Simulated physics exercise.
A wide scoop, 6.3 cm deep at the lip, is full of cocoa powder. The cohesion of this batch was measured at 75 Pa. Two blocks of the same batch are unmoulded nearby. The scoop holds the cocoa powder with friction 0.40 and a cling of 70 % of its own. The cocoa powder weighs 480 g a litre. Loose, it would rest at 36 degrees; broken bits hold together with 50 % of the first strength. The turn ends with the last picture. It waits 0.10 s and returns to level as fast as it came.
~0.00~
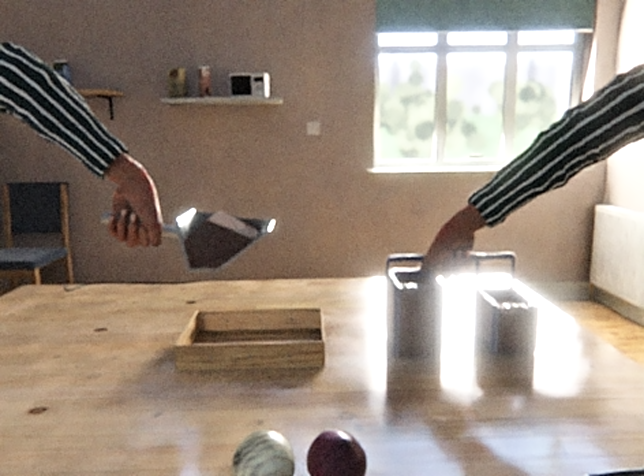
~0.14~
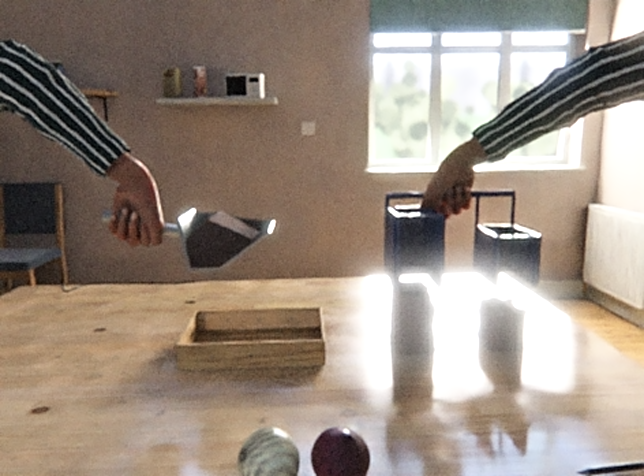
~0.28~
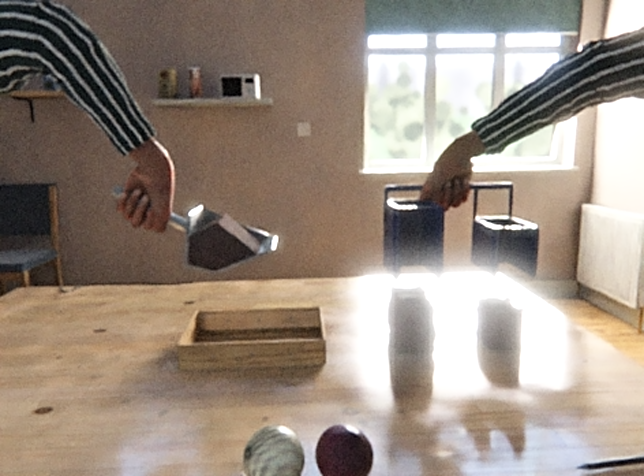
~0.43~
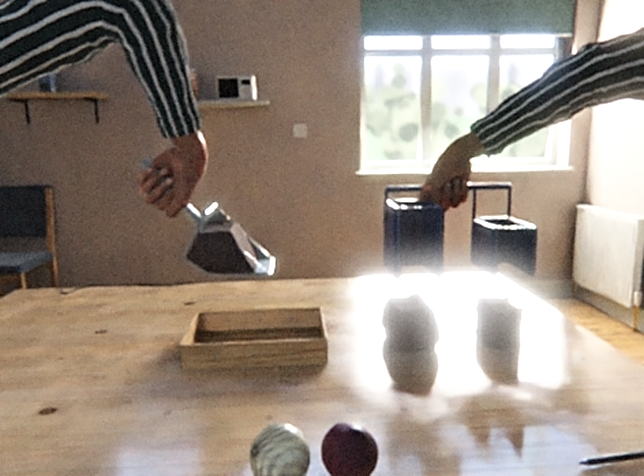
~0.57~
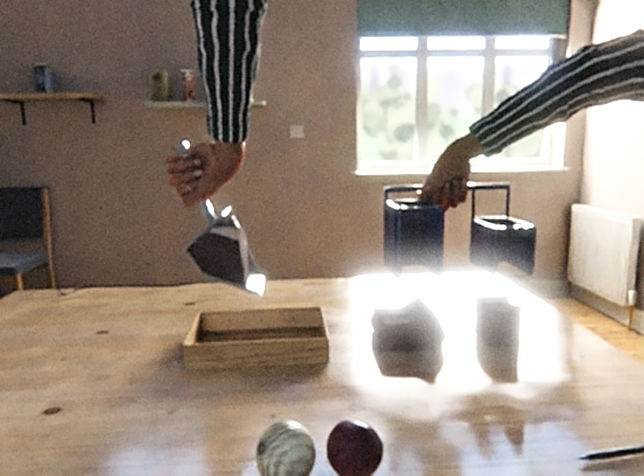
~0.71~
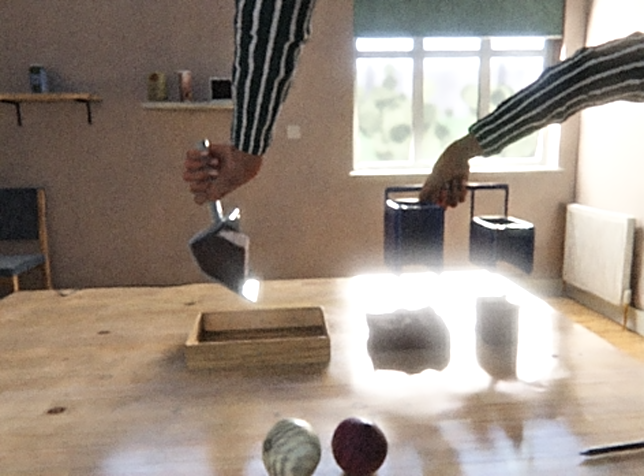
On a wooden table, hands unmould two blocks and tilt a scoop as the left block slumps.
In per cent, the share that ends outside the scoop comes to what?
Expect roughly 46 %.
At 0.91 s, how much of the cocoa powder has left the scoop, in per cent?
About 1 %.
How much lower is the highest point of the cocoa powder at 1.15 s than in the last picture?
Some 2.5 cm.
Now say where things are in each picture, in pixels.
The first picture shows lip at (267, 231), tilt 0 degrees; highest point of the cocoa powder at (207, 221); test blocks 11 cm, 7.5 cm high (left to right).
The second picture shows lip at (268, 231), tilt 1 degrees; highest point of the cocoa powder at (210, 221); test blocks 11 cm, 7.4 cm high (left to right).
The third picture shows lip at (271, 249), tilt 16 degrees; highest point of the cocoa powder at (217, 224); test blocks 10 cm, 7.4 cm high (left to right).
The fourth picture shows lip at (270, 273), tilt 38 degrees; highest point of the cocoa powder at (222, 231); test blocks 8.5 cm, 7.4 cm high (left to right).
The fifth picture shows lip at (260, 292), tilt 59 degrees; highest point of the cocoa powder at (211, 233); test blocks 7.2 cm, 7.4 cm high (left to right).
The sixth picture shows lip at (254, 300), tilt 69 degrees; highest point of the cocoa powder at (216, 236); test blocks 5.6 cm, 7.4 cm high (left to right).
By 0.91 s, the scoop is at 65 degrees and 1 % has left it.
By 1.15 s, the scoop is at 30 degrees and 46 % has left it.
By 1.39 s, the scoop is at 1 degrees and 46 % has left it.
By 1.63 s, the scoop is at 0 degrees and 46 % has left it.
By 1.93 s, at the end, the scoop is at 0 degrees and 46 % has left it.
